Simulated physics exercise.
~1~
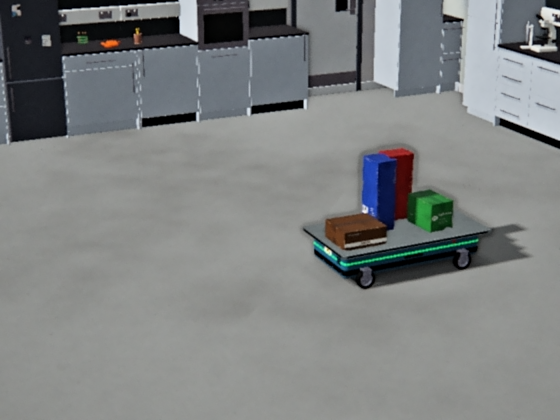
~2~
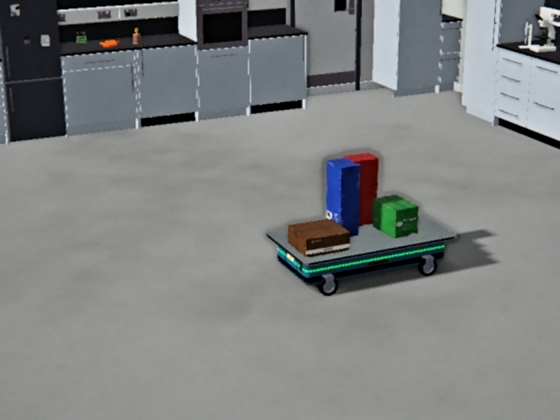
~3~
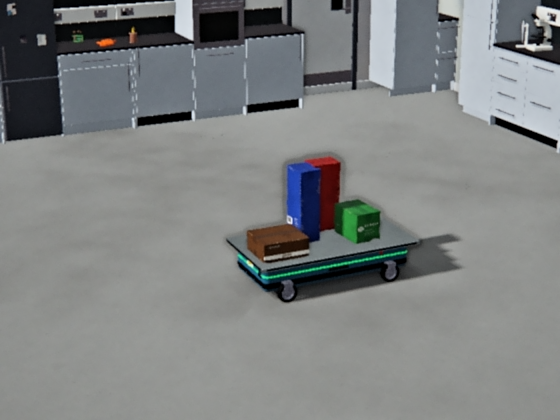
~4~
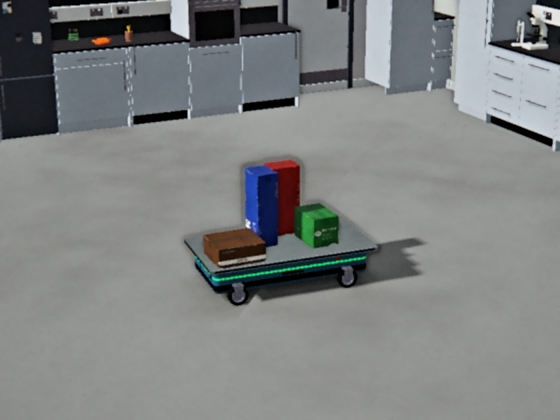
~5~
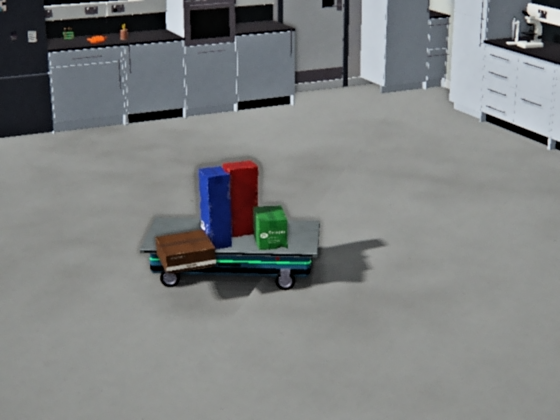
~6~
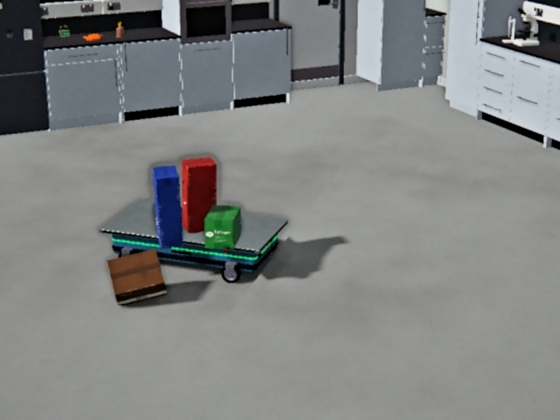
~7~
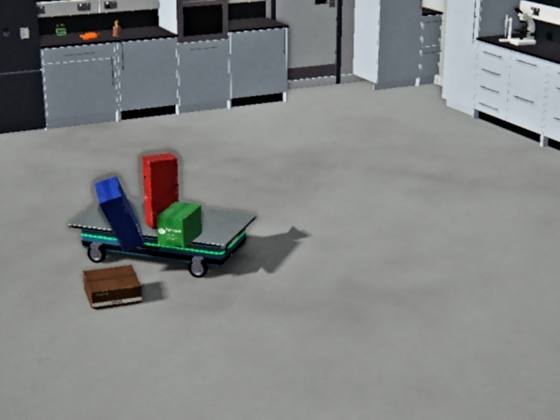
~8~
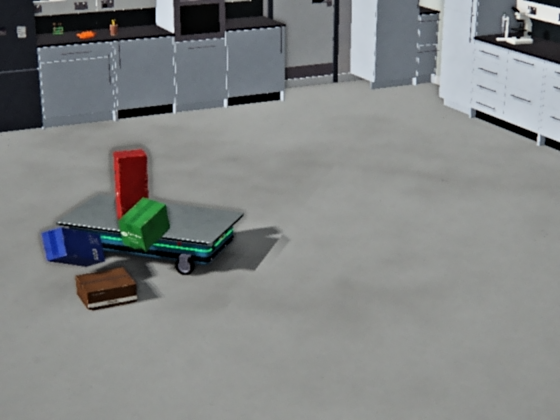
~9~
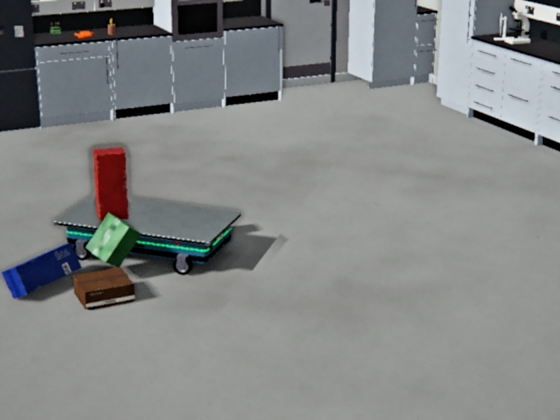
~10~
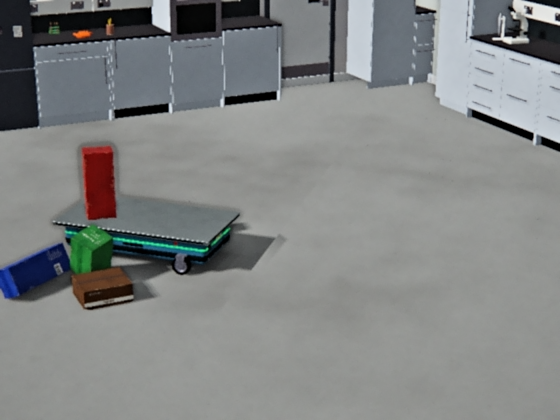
We see a flat cart carrying brown, blue, red and green boxes leftward across a grey floor, turning as the brown box slides off, then the blue topples and the green tumbles down, leaving the red standing at the stopped cart's left edge.
